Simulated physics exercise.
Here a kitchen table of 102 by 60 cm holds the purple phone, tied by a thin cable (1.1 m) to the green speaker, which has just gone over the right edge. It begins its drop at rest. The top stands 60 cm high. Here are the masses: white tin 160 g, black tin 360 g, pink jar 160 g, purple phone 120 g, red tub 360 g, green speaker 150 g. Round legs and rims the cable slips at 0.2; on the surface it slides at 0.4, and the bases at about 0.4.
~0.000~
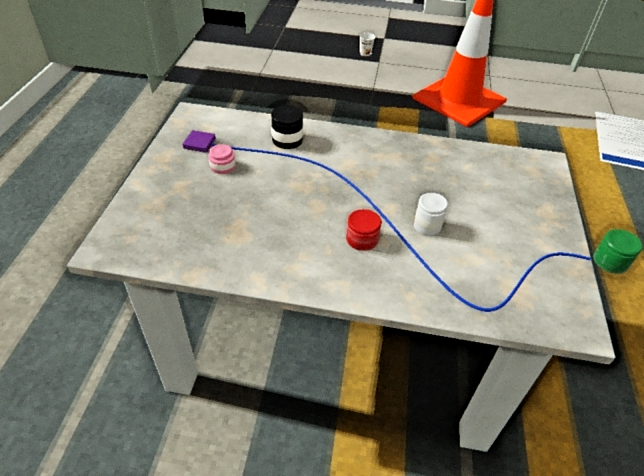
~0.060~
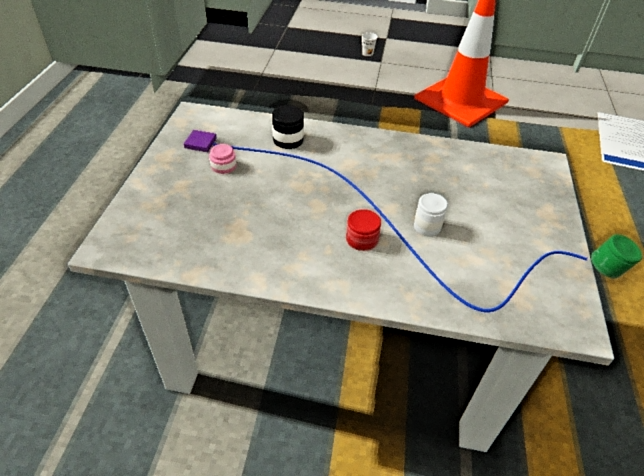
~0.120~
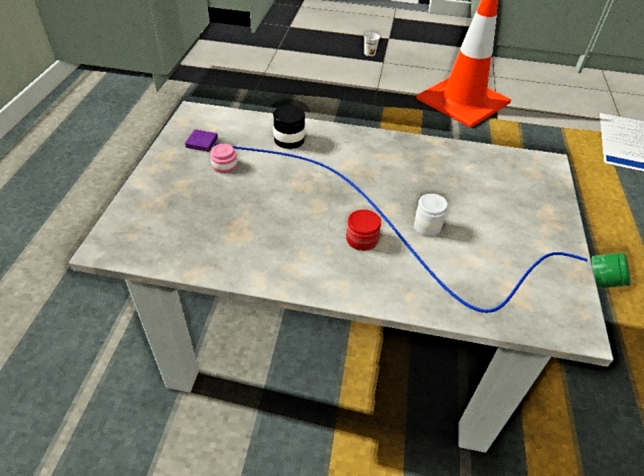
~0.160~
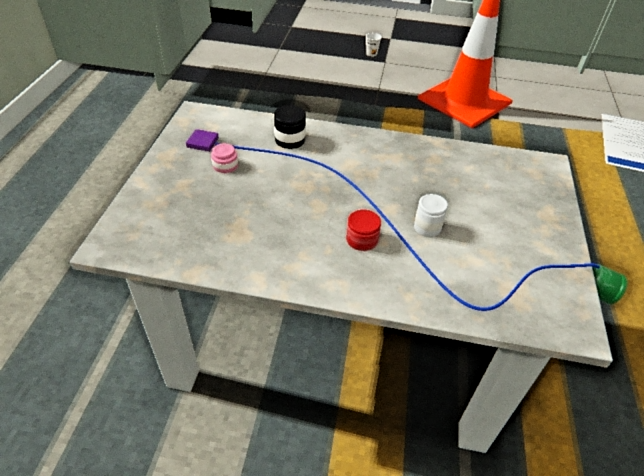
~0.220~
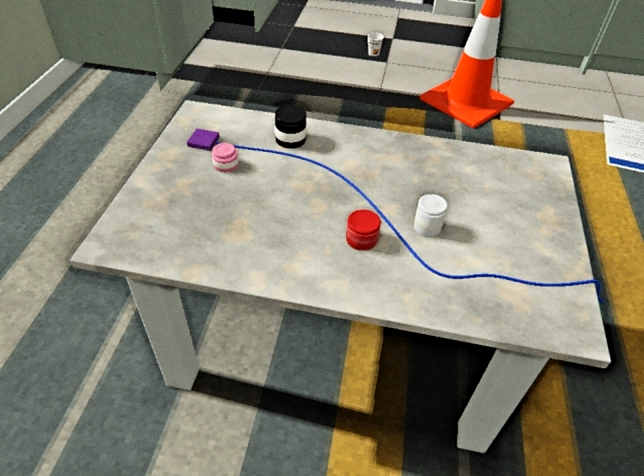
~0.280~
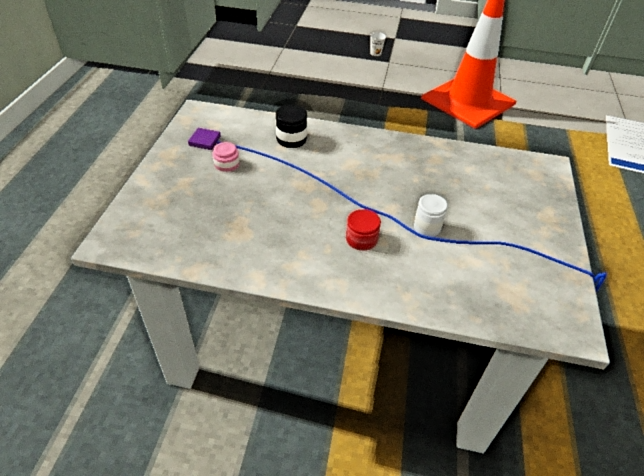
A pale stone-topped kitchen table stands on a striped carpet, seen from above at an angle by a nearly still camera, with an orange cone and a tiled floor behind. Black and white containers, a pink jar and a red tub sit around a blue cable running from a small purple object to a green cylinder at the right edge. The cylinder tips and drops out of sight beyond the edge, pulling the cable's curves straighter across the top.
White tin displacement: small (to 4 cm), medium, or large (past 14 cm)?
Small.
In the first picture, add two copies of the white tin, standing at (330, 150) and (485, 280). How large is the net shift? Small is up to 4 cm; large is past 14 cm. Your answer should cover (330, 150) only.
Slight.
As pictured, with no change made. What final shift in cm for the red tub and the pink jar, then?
Final places, approx.: Red tub 0 cm off, pink jar 2 cm off.
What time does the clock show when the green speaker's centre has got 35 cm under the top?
Not at all.
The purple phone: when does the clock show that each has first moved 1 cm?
Answer: Purple phone, 0.32 s.
By 0.5 s, the cable's tail end at (232, 155); green speaker over the edge, purple phone 6 cm off its start.
By 0.7 s, the cable's tail end at (239, 157); green speaker over the edge, purple phone 8 cm off its start, pink jar 2 cm off its start.
By 1.0 s, the cable's tail end at (243, 157); purple phone 9 cm off its start at (237, 145), green speaker over the edge, pink jar 2 cm off its start at (230, 153).
By 1.2 s, the cable's tail end at (243, 157); purple phone 9 cm off its start, green speaker over the edge, pink jar 2 cm off its start.
By 2.4 s, the cable's tail end at (243, 157); white tin 1 cm off its start at (435, 201), purple phone 9 cm off its start at (237, 145), green speaker over the edge, pink jar 2 cm off its start at (230, 153).
